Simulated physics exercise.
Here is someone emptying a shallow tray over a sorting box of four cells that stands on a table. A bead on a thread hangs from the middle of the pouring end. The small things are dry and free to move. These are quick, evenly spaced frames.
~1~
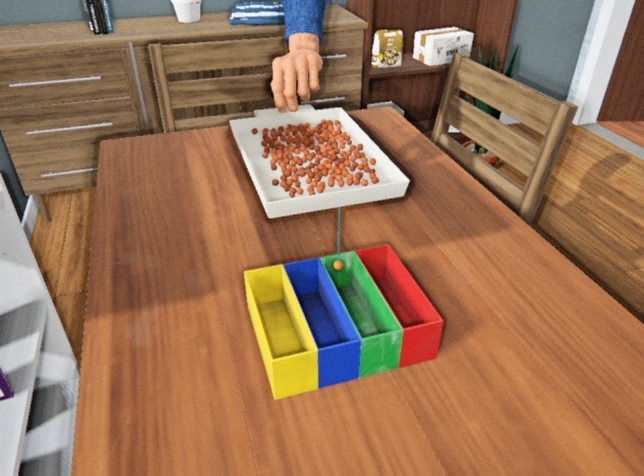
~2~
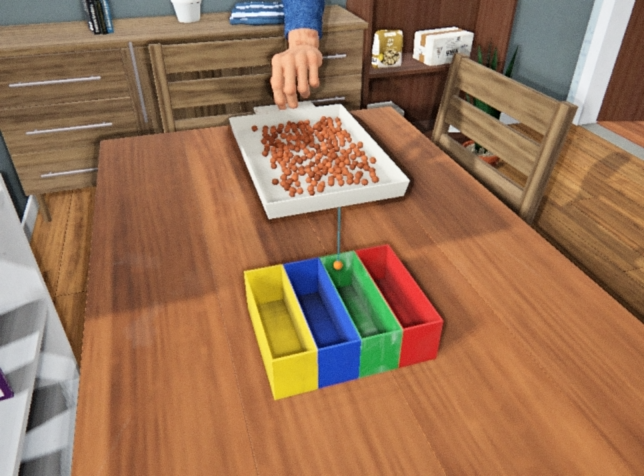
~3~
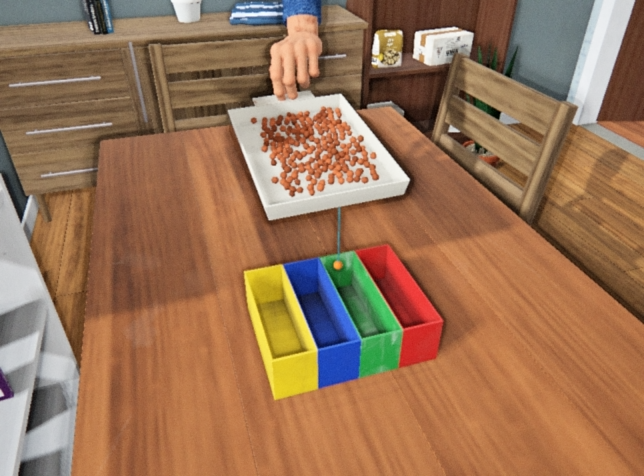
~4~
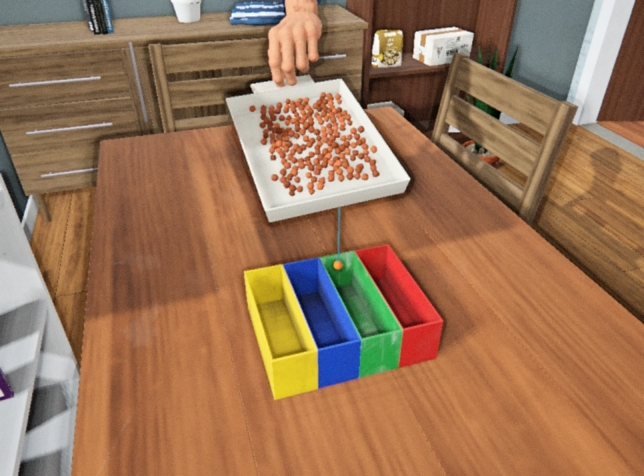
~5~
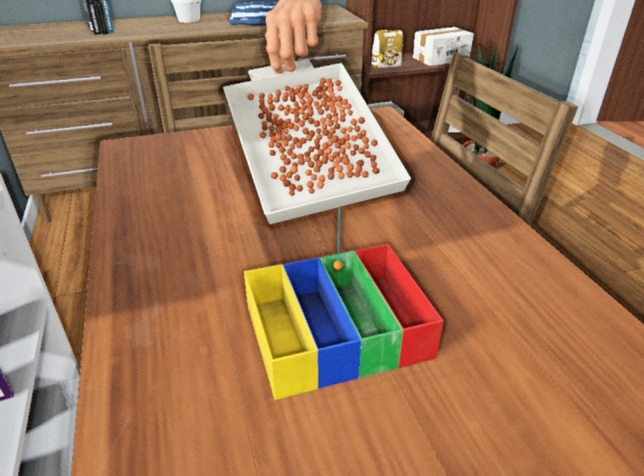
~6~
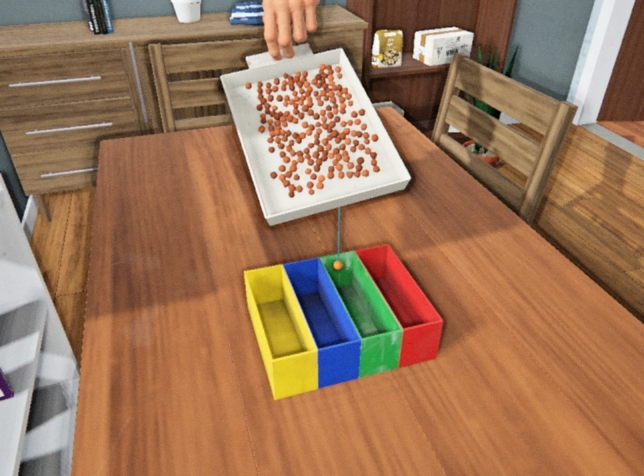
On a wooden table, a hand raises the back of a tray of brown pellets.
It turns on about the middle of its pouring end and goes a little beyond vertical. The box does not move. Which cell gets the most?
It favours the yellow compartment.
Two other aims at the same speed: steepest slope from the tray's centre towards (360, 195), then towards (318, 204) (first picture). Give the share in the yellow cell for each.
About 0 and 30 per cent.
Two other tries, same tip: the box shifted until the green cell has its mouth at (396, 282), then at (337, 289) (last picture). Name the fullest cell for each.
In turn: The yellow cell; the blue one.
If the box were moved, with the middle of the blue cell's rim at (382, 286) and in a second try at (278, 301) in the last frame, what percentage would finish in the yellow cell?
In turn 20 and 10 in a hundred.
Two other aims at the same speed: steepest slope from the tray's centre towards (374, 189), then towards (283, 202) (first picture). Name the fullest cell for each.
First the red cell, then yellow.
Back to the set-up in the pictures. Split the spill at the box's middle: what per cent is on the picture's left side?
Roughly 90 in a hundred.
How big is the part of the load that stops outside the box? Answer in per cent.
It comes to 10 per cent or so.
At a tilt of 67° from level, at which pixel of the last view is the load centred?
Roughly at (302, 187).
Shortly afterwards, tray tipped steeply; all but a few on the tray; only a few falling or outside the box.
Next, tray tipped past a quarter turn; near two thirds on the tray; near a quarter in the yellow cell; a little in the blue cell; only a few in the green cell; a little falling or outside the box.
Some moments later, tray tipped past a quarter turn; near half in the yellow cell; near a third in the blue cell; a little in the green cell; only a few in the red cell; a little falling or outside the box.
In the end, tray tipped past a quarter turn; near half in the yellow cell; near a third in the blue cell; a little in the green cell; only a few in the red cell; a little outside the box.
